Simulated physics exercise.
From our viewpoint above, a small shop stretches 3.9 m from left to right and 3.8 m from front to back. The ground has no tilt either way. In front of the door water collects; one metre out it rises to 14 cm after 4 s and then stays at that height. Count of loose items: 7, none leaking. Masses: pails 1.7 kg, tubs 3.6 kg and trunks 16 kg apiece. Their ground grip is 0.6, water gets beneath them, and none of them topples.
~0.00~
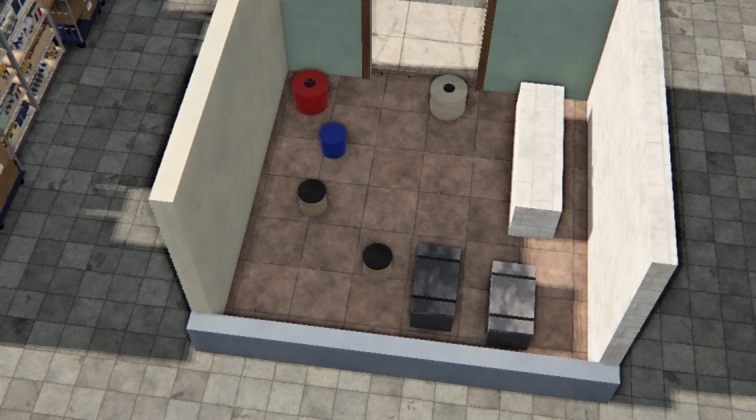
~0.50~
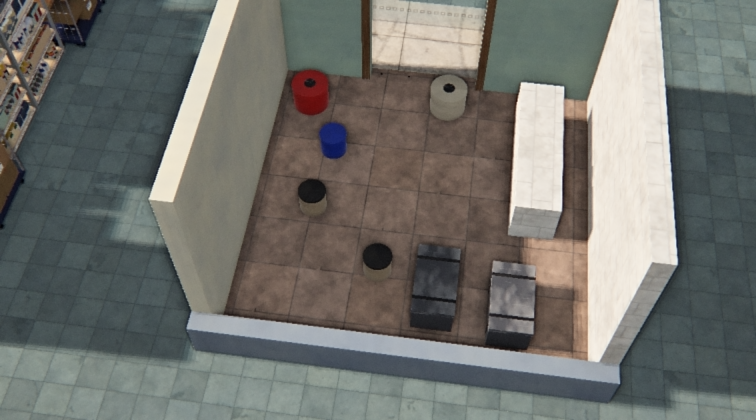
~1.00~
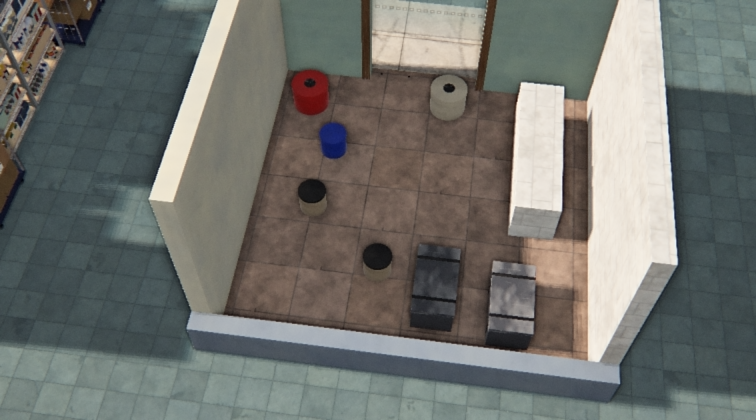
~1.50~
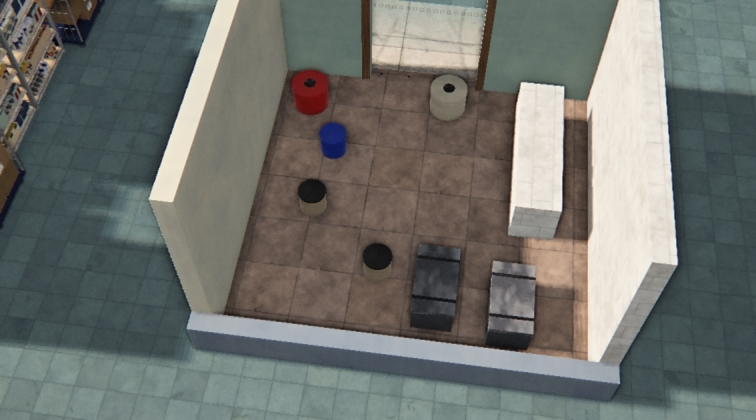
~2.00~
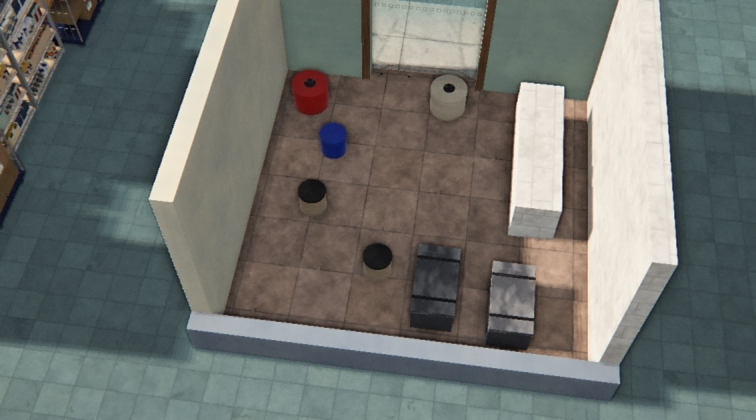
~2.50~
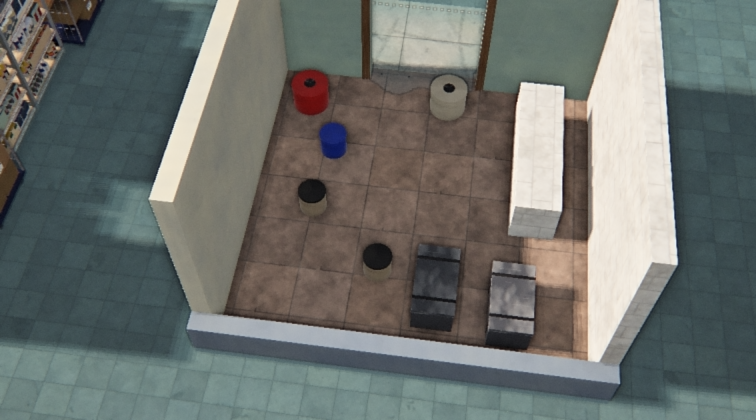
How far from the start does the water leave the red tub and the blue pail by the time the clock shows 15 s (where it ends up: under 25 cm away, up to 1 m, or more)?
As for the red tub, it moves somewhat; as for the blue pail, it goes far off.
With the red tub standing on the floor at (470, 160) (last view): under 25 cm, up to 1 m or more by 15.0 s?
It ends far away.
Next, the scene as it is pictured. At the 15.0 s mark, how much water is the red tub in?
5 cm, roughly.
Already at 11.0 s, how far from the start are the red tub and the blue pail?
Roughly 0 and 200 cm.
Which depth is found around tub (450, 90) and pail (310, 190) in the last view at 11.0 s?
I'd estimate 9 cm for the first and 9 cm for the second.
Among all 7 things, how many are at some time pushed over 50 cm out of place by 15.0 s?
Result: 6.
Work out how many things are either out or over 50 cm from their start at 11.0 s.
By then the count is 3.
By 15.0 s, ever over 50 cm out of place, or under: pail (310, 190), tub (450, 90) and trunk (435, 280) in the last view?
First greater, then greater, then smaller.
After 3.5 s the red tub is near (310, 83), 0.0 m from its start, aground; the blue pail is near (333, 133), 0.0 m from its start, aground; 0 afloat.
After 6.8 s the red tub is near (310, 83), 0.0 m from its start, aground; the blue pail is near (267, 192), 1.1 m from its start, afloat; 4 afloat.
After 11.0 s the red tub is near (310, 83), 0.0 m from its start, aground; the blue pail is near (279, 284), 2.1 m from its start, afloat; 6 afloat.
After 15.0 s the red tub is near (350, 102), 0.6 m from its start, afloat; the blue pail is near (260, 247), 1.8 m from its start, afloat; 7 afloat.
